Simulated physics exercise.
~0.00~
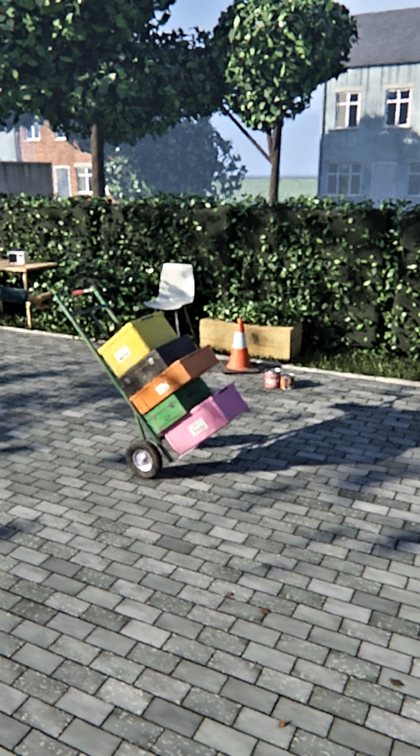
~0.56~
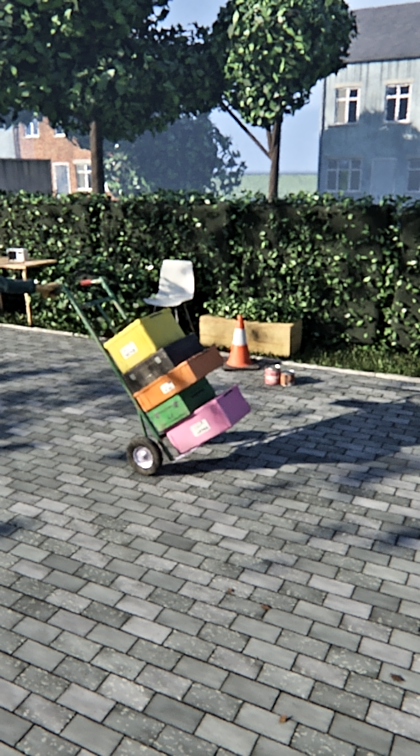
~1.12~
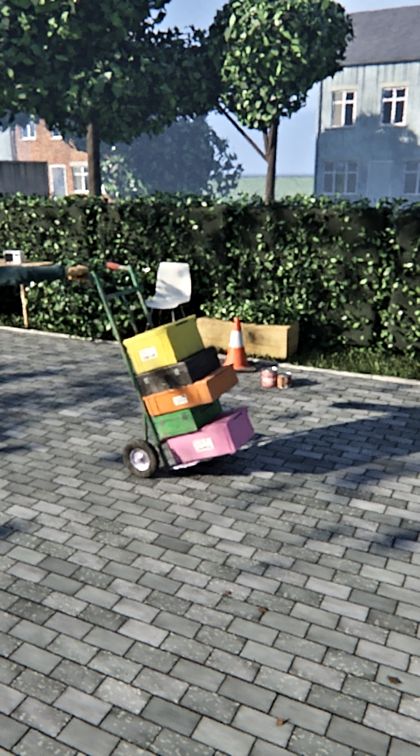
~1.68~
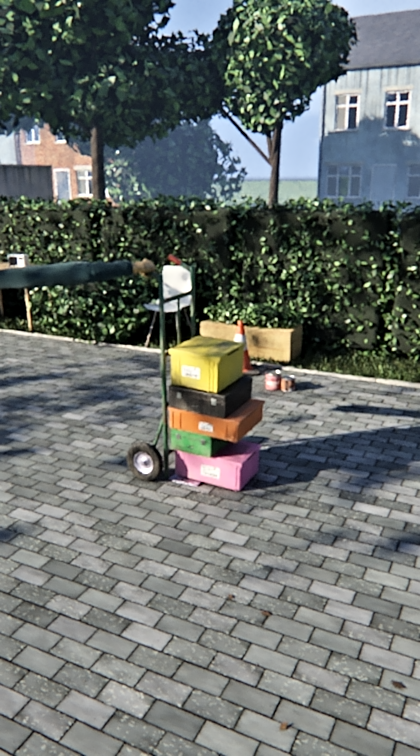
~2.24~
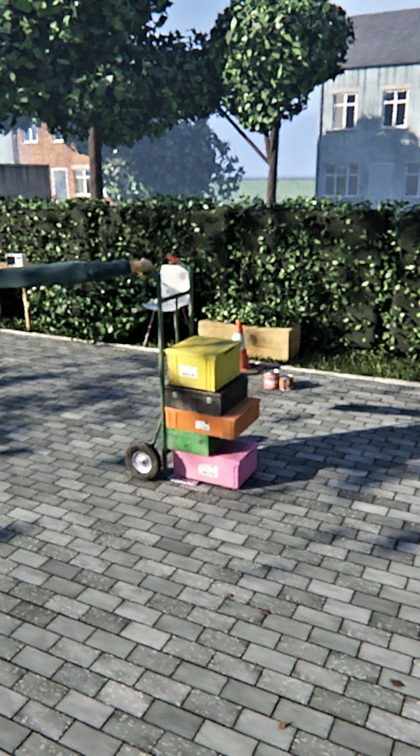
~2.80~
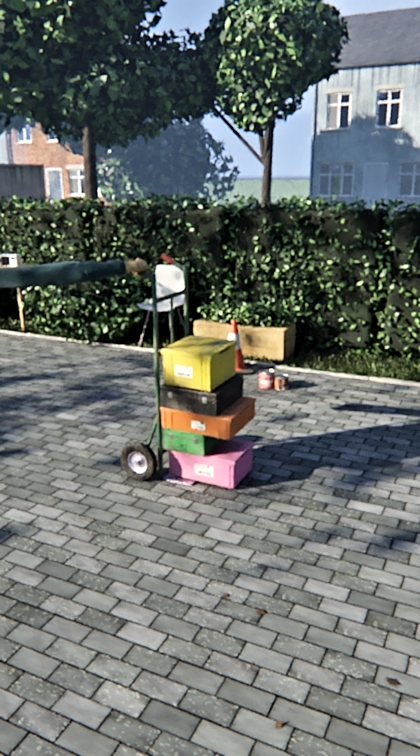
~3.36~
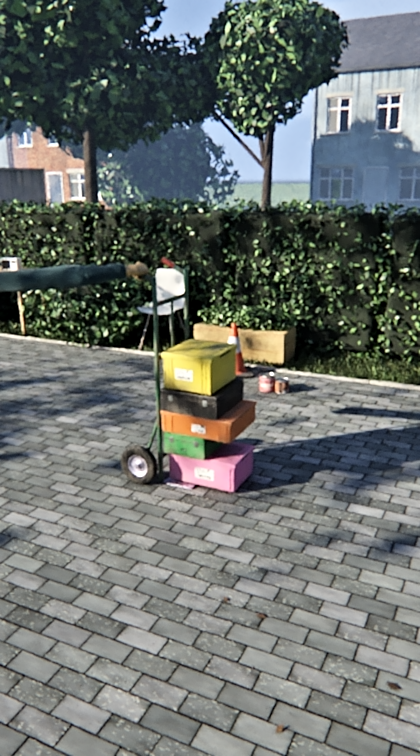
Sack truck carrying five stacked coloured boxes swinging from a backward lean to upright on paving, the stack staying in place.
